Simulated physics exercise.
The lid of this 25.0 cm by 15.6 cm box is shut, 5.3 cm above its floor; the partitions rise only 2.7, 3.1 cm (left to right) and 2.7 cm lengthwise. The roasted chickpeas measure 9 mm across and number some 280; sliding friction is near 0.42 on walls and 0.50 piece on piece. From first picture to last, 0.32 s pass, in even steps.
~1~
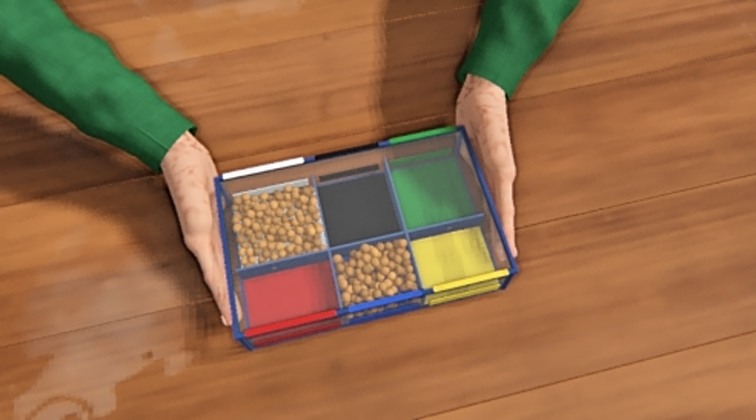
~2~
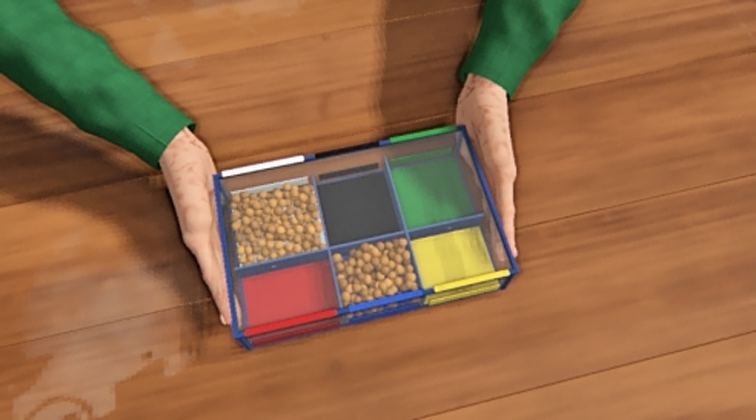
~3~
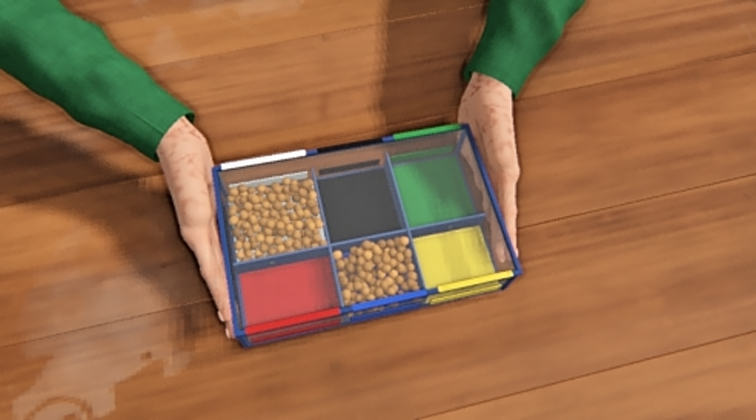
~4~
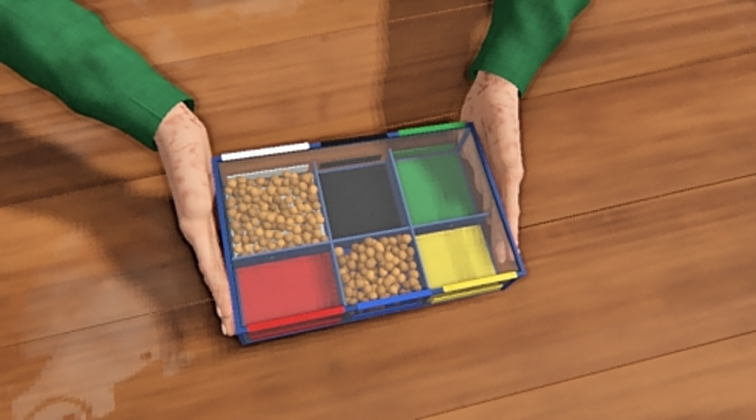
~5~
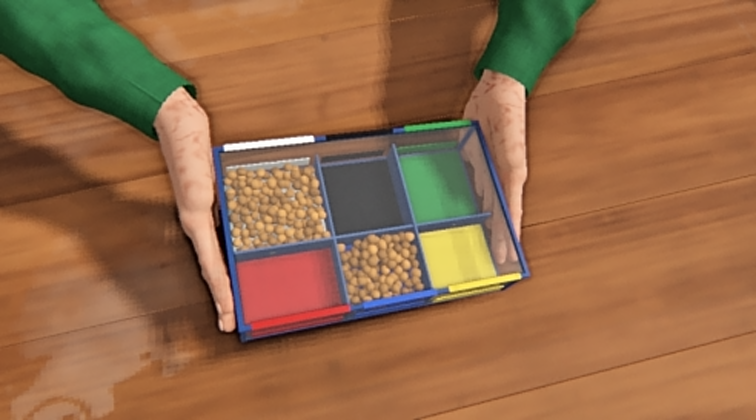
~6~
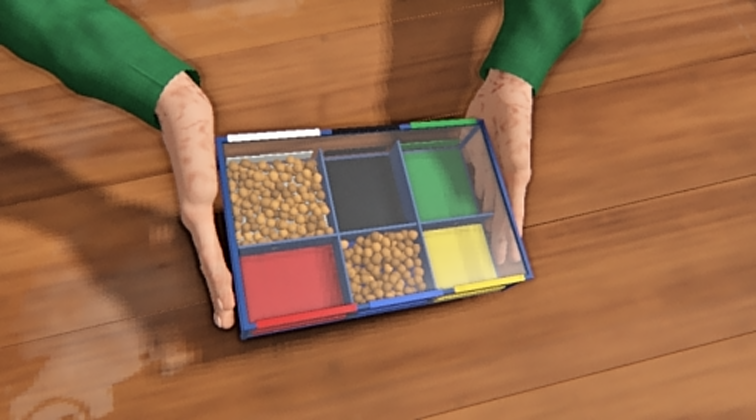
Hands in green sleeves gradually tilting a clear-lidded box of colored compartments, two holding roasted chickpeas, above a wooden surface.
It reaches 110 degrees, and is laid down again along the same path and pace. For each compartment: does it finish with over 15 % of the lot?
Red compartment: Under; blue compartment: Over; green compartment: Under; yellow compartment: Over; white compartment: Under; black compartment: Under.
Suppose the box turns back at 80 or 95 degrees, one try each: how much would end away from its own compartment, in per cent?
Some 40 and 70 per cent.
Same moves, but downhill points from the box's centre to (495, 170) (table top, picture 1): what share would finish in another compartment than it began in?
Some 95 per cent.
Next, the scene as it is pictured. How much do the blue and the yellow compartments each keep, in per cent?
Blue 20; yellow 70.
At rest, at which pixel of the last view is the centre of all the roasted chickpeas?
At about (462, 266).
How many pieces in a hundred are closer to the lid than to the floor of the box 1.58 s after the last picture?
About 70 per cent.
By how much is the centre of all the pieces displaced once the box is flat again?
Roughly 13.0 cm.
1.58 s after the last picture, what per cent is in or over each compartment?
Red 0, blue 35, green 0, yellow 40, white 10, black 10.
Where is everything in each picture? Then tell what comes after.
Box tilt 0 degrees, front corners at (239, 334) and (513, 269); blue 45 %, white 55 %, in the first frame.
Box tilt 1 degrees, front corners at (239, 334) and (513, 270), in the second frame.
Box tilt 4 degrees, front corners at (239, 331) and (517, 271), lowest corner right front, in the third frame.
Box tilt 8 degrees, front corners at (241, 329) and (520, 272), lowest corner right front, in the fourth frame.
Box tilt 12 degrees, front corners at (244, 326) and (524, 273), lowest corner right front, in the fifth frame.
Box tilt 16 degrees, front corners at (248, 325) and (527, 275), lowest corner right front; blue 45 %, white 55 %, in the sixth frame.
Then, 1.58 s after the last picture, tilt 110 degrees; blue 35 %, yellow 40 %, white 10 %, black 10 %.
Then, 2.62 s after the last picture, tilt 50 degrees; blue 20 %, green 5 %, yellow 70 %.
Then, 3.65 s after the last picture, tilt 0 degrees; blue 20 %, green 10 %, yellow 70 %.
In the end, red 0 %, blue 20 %, green 10 %, yellow 70 %, white 0 %, black 0 %.
